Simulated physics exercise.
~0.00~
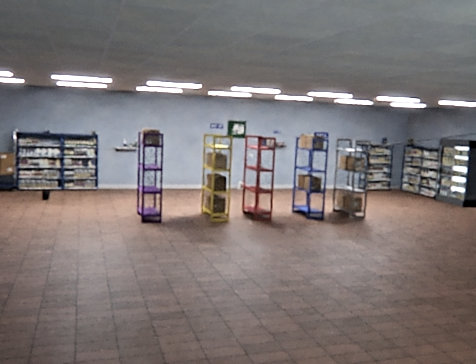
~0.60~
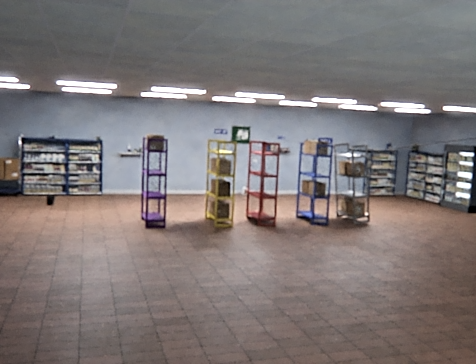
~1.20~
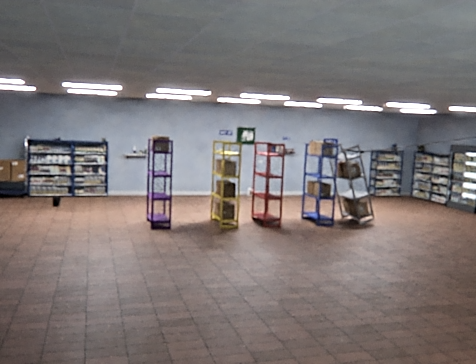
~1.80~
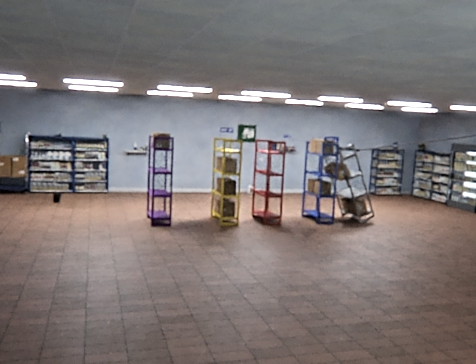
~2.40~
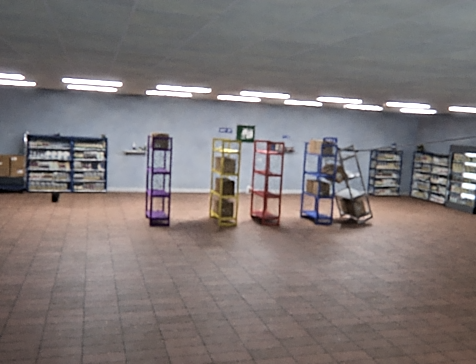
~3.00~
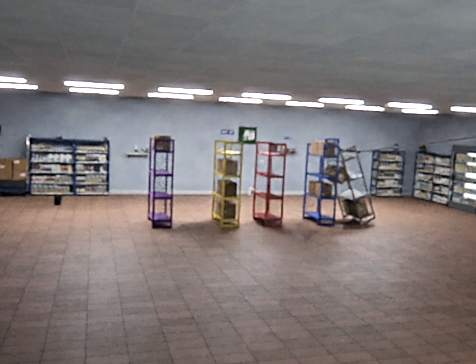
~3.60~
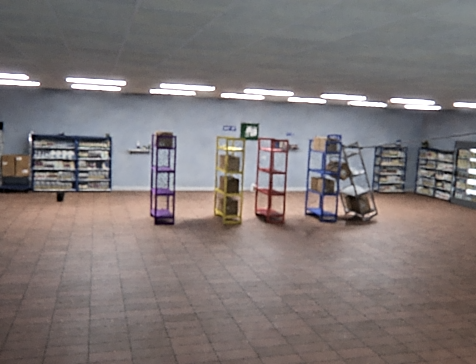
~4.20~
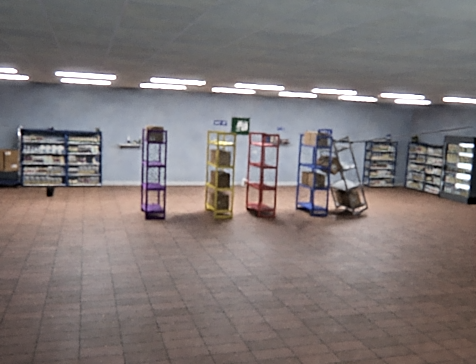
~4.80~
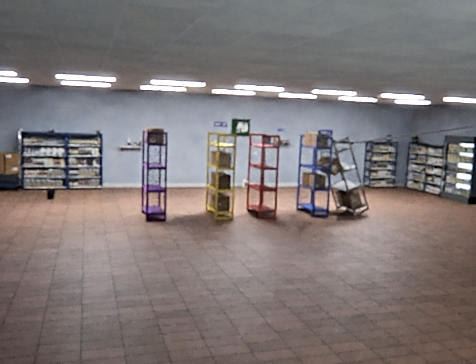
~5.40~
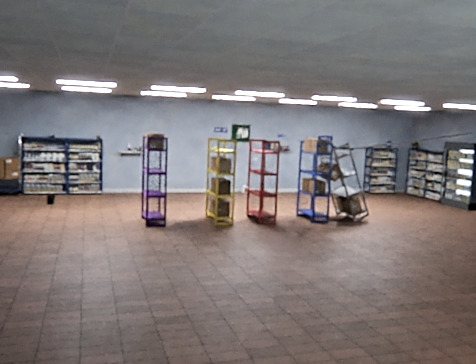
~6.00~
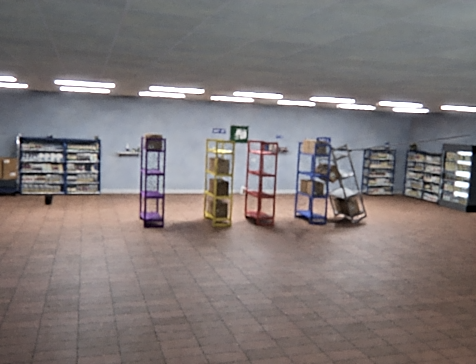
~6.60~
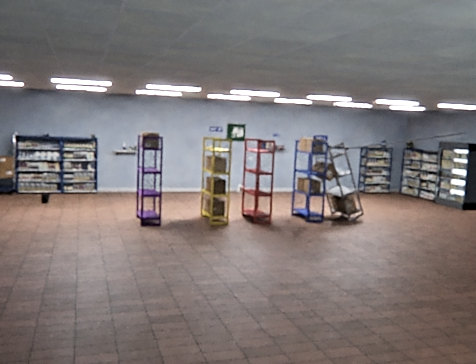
The grey shelf unit at the right tips left against the blue one, which stays standing.
